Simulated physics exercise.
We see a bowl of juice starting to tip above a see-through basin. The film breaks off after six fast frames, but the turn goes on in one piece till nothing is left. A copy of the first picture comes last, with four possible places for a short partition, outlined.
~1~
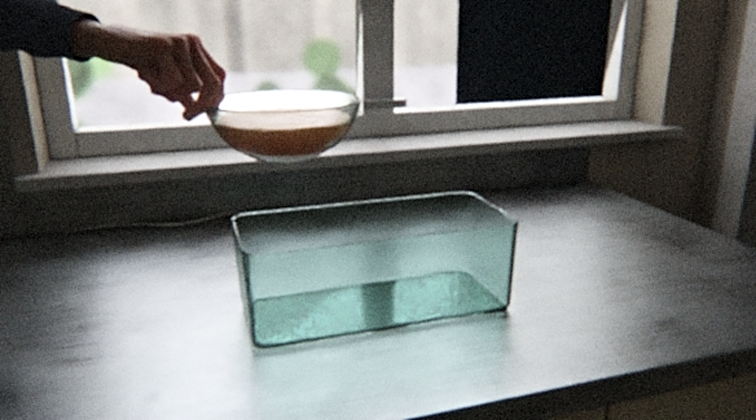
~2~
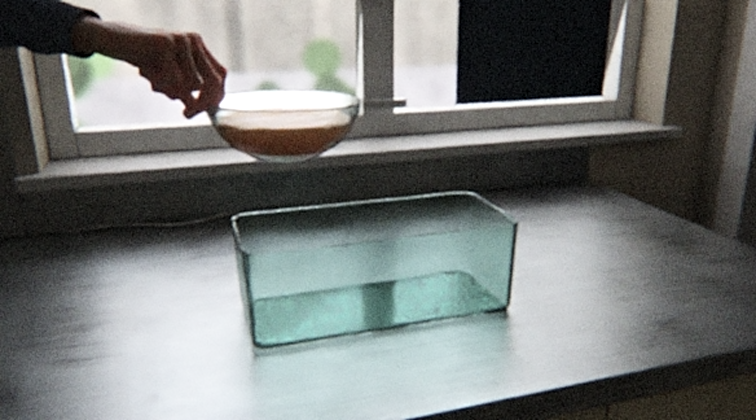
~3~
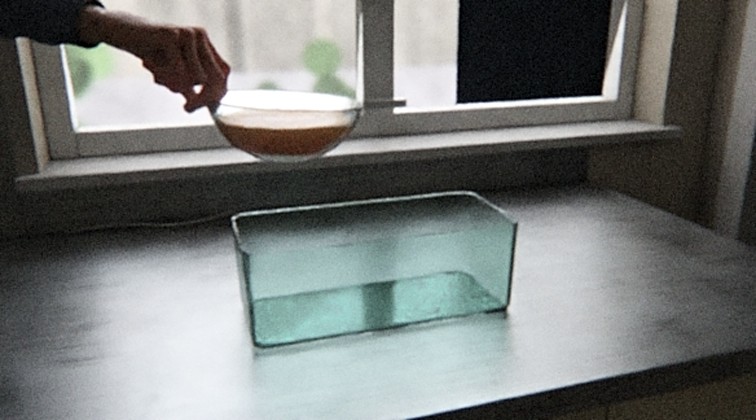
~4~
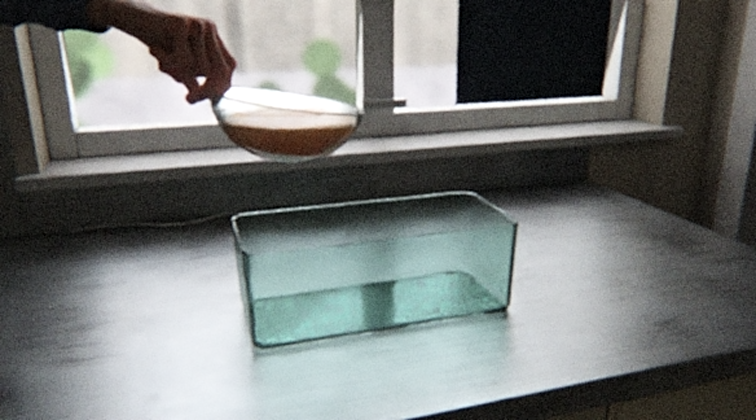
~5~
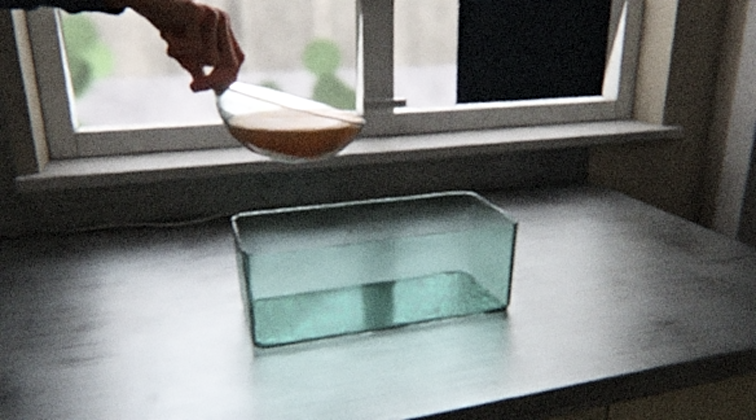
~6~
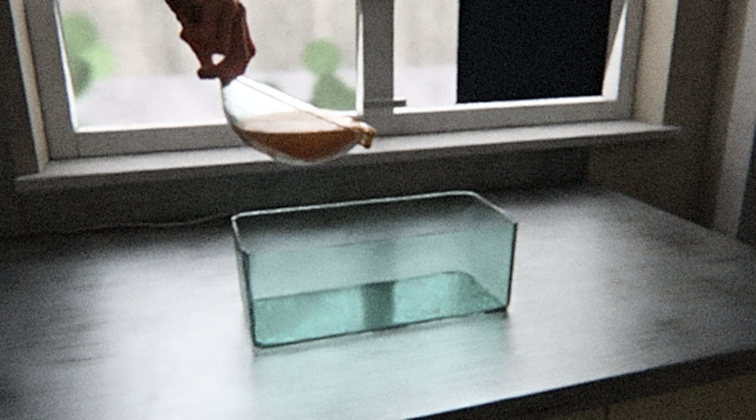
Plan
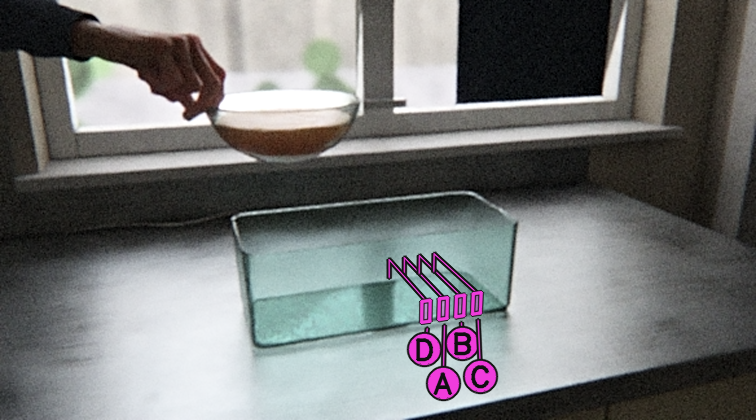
The clip opens on a hand holding a clear bowl of amber juice level above a see-through, green-tinted basin on a table by a window. The hand rises and tilts the bowl gradually down to the right, the juice shifts toward the lower rim, and a little of it comes over the lip.
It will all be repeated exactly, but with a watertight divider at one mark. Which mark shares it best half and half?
Slot D does it best.
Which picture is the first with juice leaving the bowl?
Picture 6.
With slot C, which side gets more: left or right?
More ends on the left.
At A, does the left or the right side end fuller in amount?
More ends on the left.
On the marked copy, A at (444, 325); B at (461, 322); C at (478, 319); D at (427, 328).
With A, about 87 % ends left of the wall and 13 % right of it.
With B, about 88 % ends left of the wall and 12 % right of it.
With C, about 83 % ends left of the wall and 17 % right of it.
With D, about 51 % ends left of the wall and 49 % right of it.
